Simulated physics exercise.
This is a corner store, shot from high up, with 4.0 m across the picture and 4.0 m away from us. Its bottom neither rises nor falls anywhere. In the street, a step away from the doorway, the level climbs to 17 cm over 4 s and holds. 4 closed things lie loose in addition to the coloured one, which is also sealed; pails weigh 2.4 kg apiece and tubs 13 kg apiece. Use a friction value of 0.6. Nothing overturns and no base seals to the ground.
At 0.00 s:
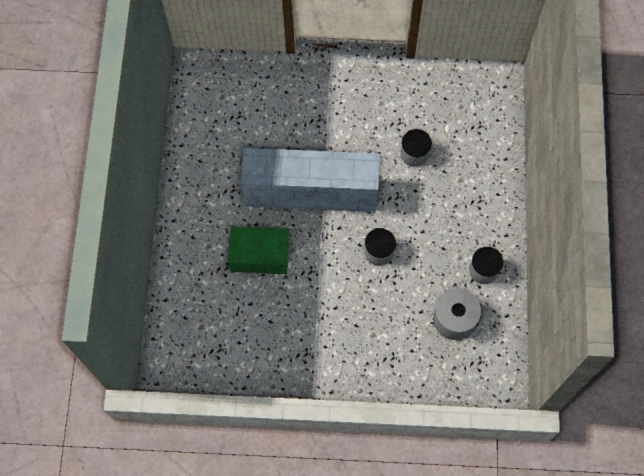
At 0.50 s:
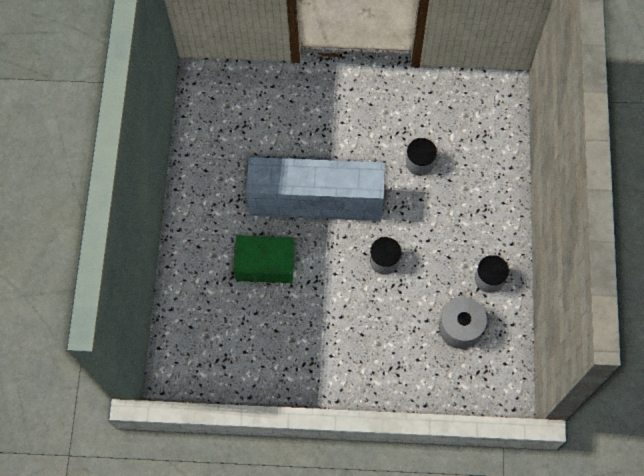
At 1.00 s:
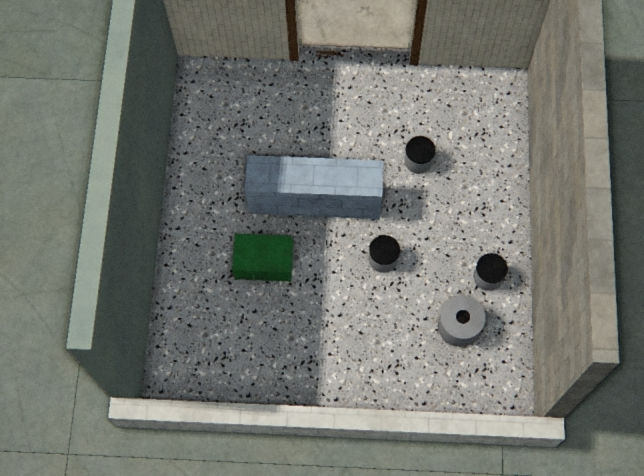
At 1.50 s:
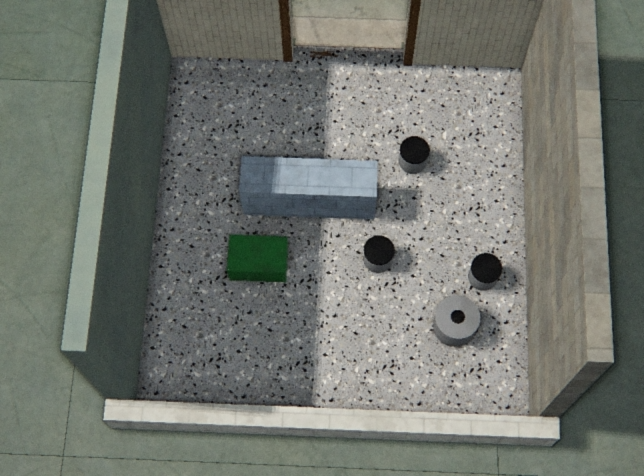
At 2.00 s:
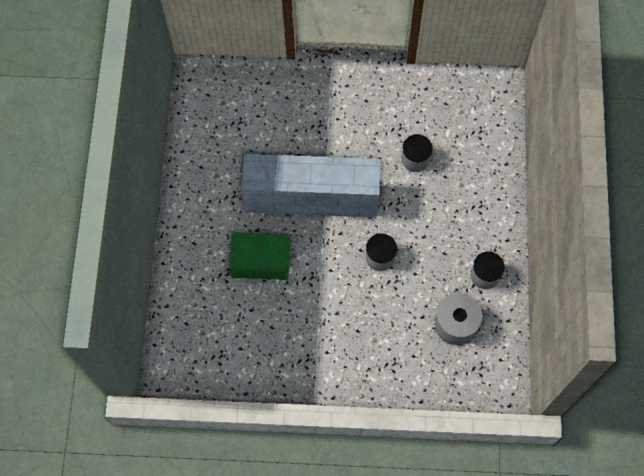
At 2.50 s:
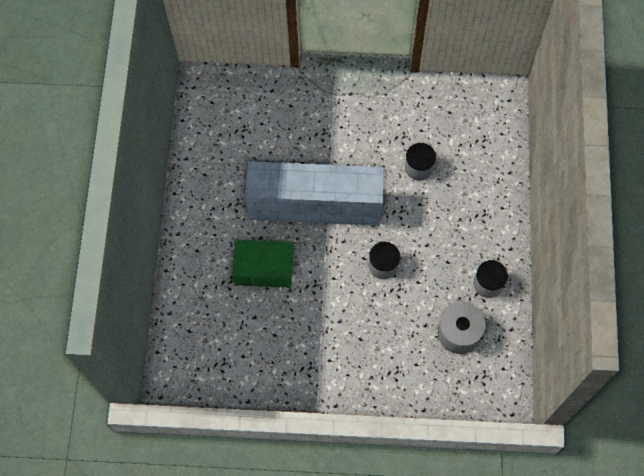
The clip shows a high view of a walled room with a speckled floor, holding a green crate, a blue-grey block and four round objects; nothing inside shifts, while the view jiggles slightly and the ground outside turns from pinkish to green.
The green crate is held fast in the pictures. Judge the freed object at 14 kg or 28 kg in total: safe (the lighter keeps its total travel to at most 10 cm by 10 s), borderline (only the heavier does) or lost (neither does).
Going by the pictures, it is pinned by the lighter mass already.
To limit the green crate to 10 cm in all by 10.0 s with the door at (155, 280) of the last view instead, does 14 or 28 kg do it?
Short version: Only the heavy mass succeeds.
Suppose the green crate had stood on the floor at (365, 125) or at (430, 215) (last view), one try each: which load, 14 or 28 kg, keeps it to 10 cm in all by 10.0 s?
Try by try, no option works; must use the heavier.
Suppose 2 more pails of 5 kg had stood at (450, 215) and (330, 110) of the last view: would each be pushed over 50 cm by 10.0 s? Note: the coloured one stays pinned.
Those two come out over the line and over the line, in that order.
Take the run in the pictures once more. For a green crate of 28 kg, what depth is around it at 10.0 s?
2 cm, roughly.
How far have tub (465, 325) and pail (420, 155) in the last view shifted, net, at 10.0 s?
They sit 0 cm and 250 cm away, in the order given.
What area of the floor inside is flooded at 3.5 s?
Roughly 2.0 m2.
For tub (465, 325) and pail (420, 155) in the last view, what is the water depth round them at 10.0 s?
5 and 4 cm.
After 3.5 s the green crate would be 0 cm from its start with 14 kg and 0 cm from its start with 28 kg; 0 cm of water round it then.
After 4.5 s the green crate would be 0 cm from its start with 14 kg and 0 cm from its start with 28 kg; 0 cm of water round it then.
After 7.0 s the green crate would be 0 cm from its start with 14 kg and 0 cm from its start with 28 kg; 0 cm of water round it then.
After 10.0 s the green crate would be 0 cm from its start with 14 kg and 0 cm from its start with 28 kg; 2 cm of water round it then.
